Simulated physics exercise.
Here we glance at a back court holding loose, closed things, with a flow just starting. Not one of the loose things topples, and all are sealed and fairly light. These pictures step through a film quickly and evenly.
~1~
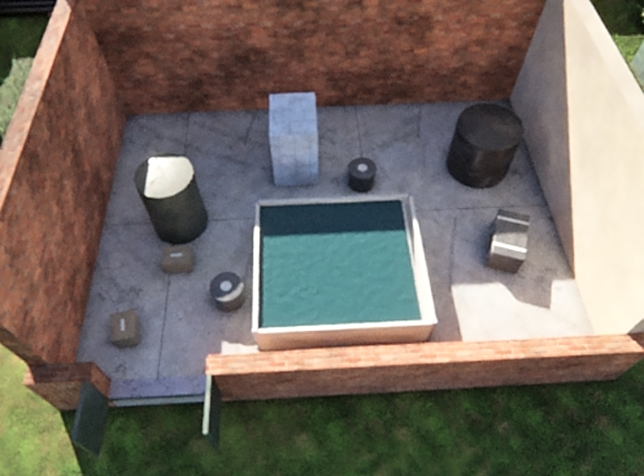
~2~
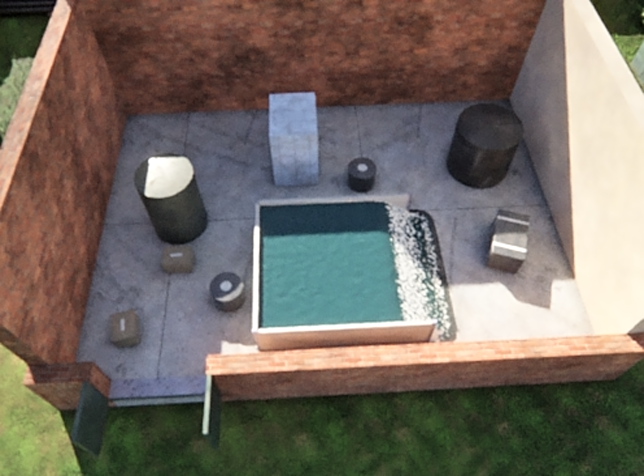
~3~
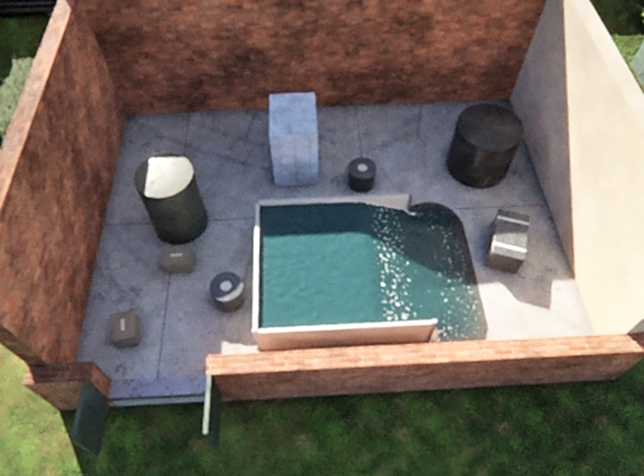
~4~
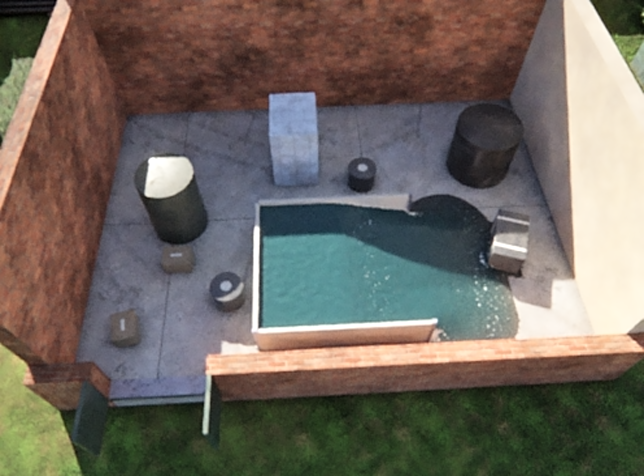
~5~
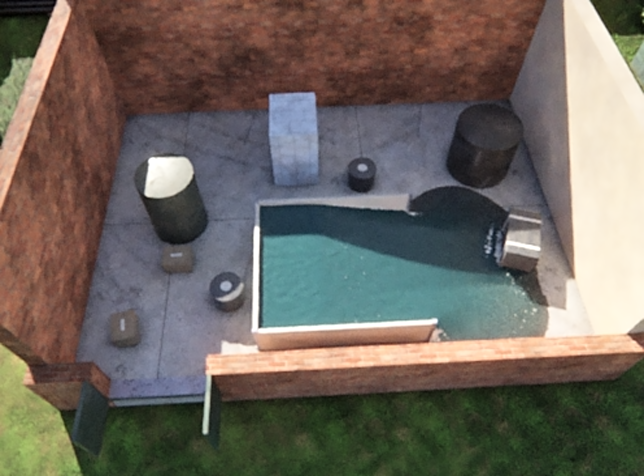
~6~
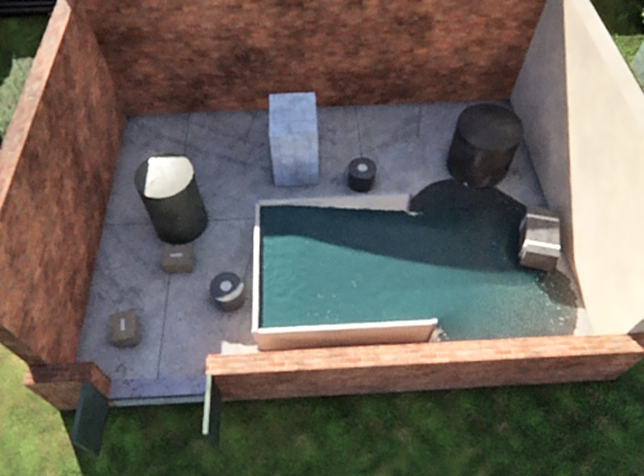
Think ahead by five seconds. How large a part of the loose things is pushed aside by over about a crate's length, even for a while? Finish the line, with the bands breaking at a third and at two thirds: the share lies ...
The share lies below a third.
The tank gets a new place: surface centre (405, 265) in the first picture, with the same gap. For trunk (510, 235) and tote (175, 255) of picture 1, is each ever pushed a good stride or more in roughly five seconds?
Lab note, in listed order: Full stretch covered; full stretch not covered.
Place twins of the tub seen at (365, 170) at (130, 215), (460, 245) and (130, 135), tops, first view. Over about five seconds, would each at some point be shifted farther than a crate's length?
Each in turn: Stays in place, pushed clear, stays in place.
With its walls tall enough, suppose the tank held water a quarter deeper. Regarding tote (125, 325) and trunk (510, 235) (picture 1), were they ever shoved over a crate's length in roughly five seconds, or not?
Here's the rundown: Came up short, then made it that far.
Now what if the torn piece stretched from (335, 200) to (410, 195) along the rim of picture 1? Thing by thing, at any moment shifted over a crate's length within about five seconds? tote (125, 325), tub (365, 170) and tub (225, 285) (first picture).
Taking them one at a time, the first not displaced that far, the second gets shoved clear and the third not displaced that far.
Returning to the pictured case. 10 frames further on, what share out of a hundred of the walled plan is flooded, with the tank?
About 40 in a hundred.
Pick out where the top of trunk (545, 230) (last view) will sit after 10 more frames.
Estimated top position: Approximately (561, 210).
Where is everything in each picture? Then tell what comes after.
The first picture shows a trunk at (511, 234), on the bottom; a tote at (176, 255), on the bottom; 0 of 5 have shifted.
The second picture shows a trunk at (511, 234), on the bottom; a tote at (176, 255), on the bottom; 0 of 5 have shifted.
The third picture shows a trunk at (511, 234) rests on the ground; a tote at (176, 255) rests on the ground; 0 of 5 have shifted.
The fourth picture shows a trunk at (512, 234) rests on the ground; a tote at (176, 255), on the bottom; 0 of 5 have shifted.
The fifth picture shows a trunk at (524, 232) rests on the ground, close to its start; a tote at (176, 255), on the bottom; 1 of 5 have shifted.
The sixth picture shows a trunk at (543, 231) rests on the ground, a stride from its start; a tote at (176, 255), on the bottom; 1 of 5 have shifted.
A moment on, 1 of 5 are well off their spots; 1 afloat.
Next, 1 of 5 are well off their spots; 1 afloat.
Later, 1 of 5 are well off their spots; 1 afloat.
In the end, 1 of 5 are well off their spots, and 1 have been at some point; 1 afloat.
